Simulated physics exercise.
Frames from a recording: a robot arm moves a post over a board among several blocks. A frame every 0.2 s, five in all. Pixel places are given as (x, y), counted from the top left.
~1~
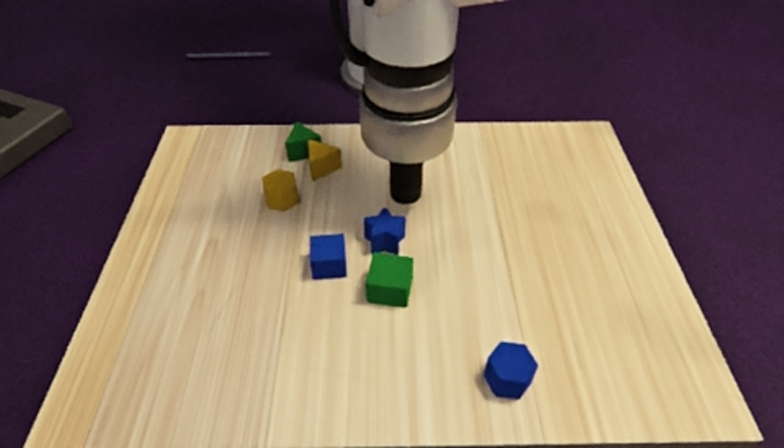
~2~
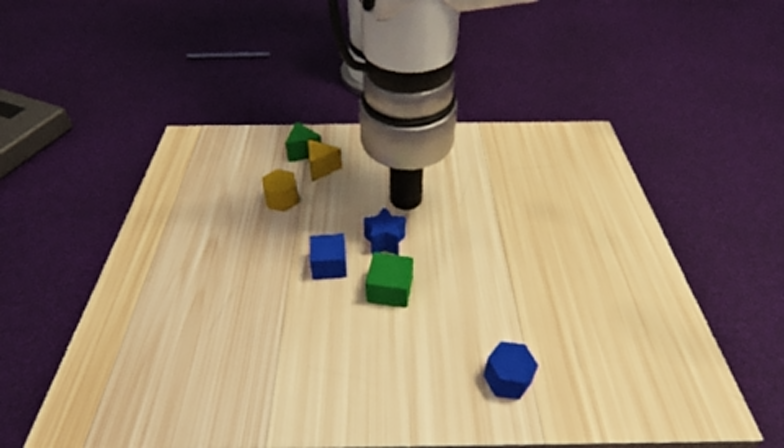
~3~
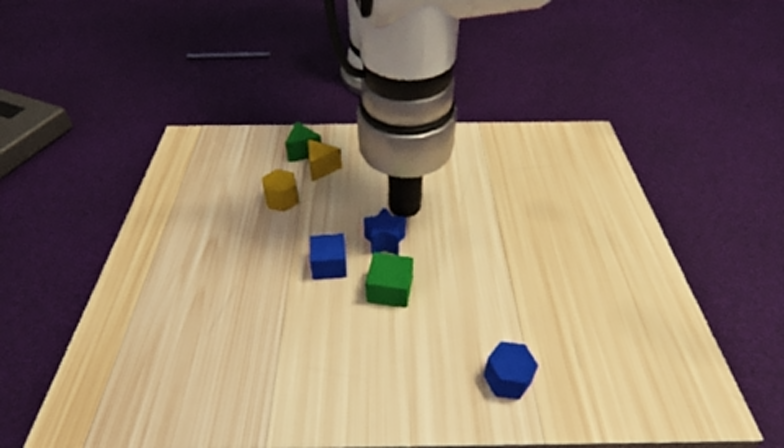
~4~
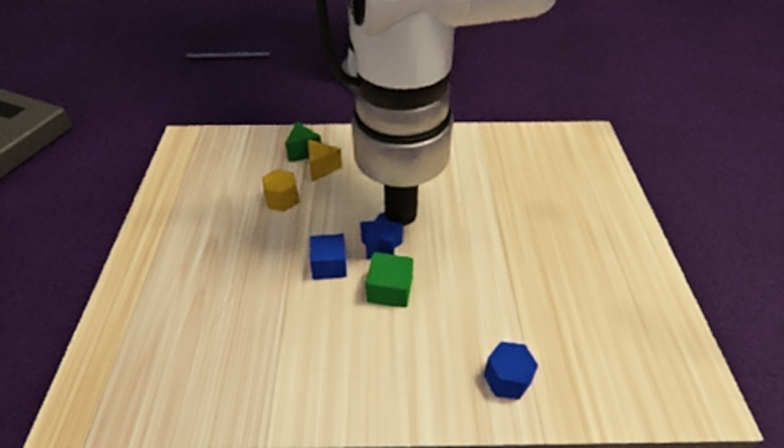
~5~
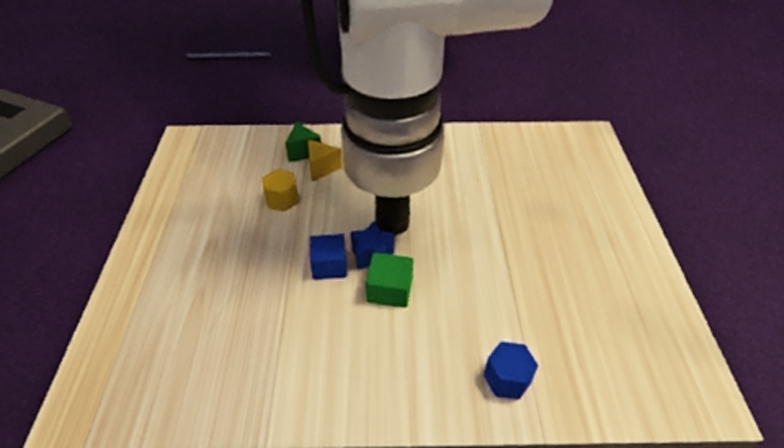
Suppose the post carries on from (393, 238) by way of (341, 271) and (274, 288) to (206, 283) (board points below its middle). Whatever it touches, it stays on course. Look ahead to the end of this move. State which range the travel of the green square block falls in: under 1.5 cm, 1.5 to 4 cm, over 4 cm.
Short: Under 1.5 cm.
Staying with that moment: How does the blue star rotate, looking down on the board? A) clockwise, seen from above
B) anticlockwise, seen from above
Choice B: Anticlockwise, seen from above.
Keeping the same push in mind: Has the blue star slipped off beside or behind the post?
The answer is yes.
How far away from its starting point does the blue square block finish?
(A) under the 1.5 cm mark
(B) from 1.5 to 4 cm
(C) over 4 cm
C: Over 4 cm.
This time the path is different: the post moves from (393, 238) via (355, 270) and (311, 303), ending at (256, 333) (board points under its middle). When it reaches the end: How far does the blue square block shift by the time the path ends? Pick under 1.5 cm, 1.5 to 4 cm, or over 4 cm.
It moves more than 4 cm.
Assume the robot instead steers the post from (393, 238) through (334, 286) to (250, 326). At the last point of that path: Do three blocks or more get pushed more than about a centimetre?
Yes
What follows on the original path. One third of the way, post at (340, 258); blue square block at (283, 262), turned 25° clockwise; blue star at (320, 275); green square block at (386, 278), turned 35° anticlockwise.
Two thirds of the way, post at (270, 275); blue square block at (233, 265), turned 20° clockwise; blue star at (298, 293), turned 65° anticlockwise; green square block at (386, 278), turned 35° anticlockwise.
At the end, post at (201, 270); blue square block at (162, 264); blue star at (298, 293), turned 65° anticlockwise; green square block at (386, 278), turned 35° anticlockwise.
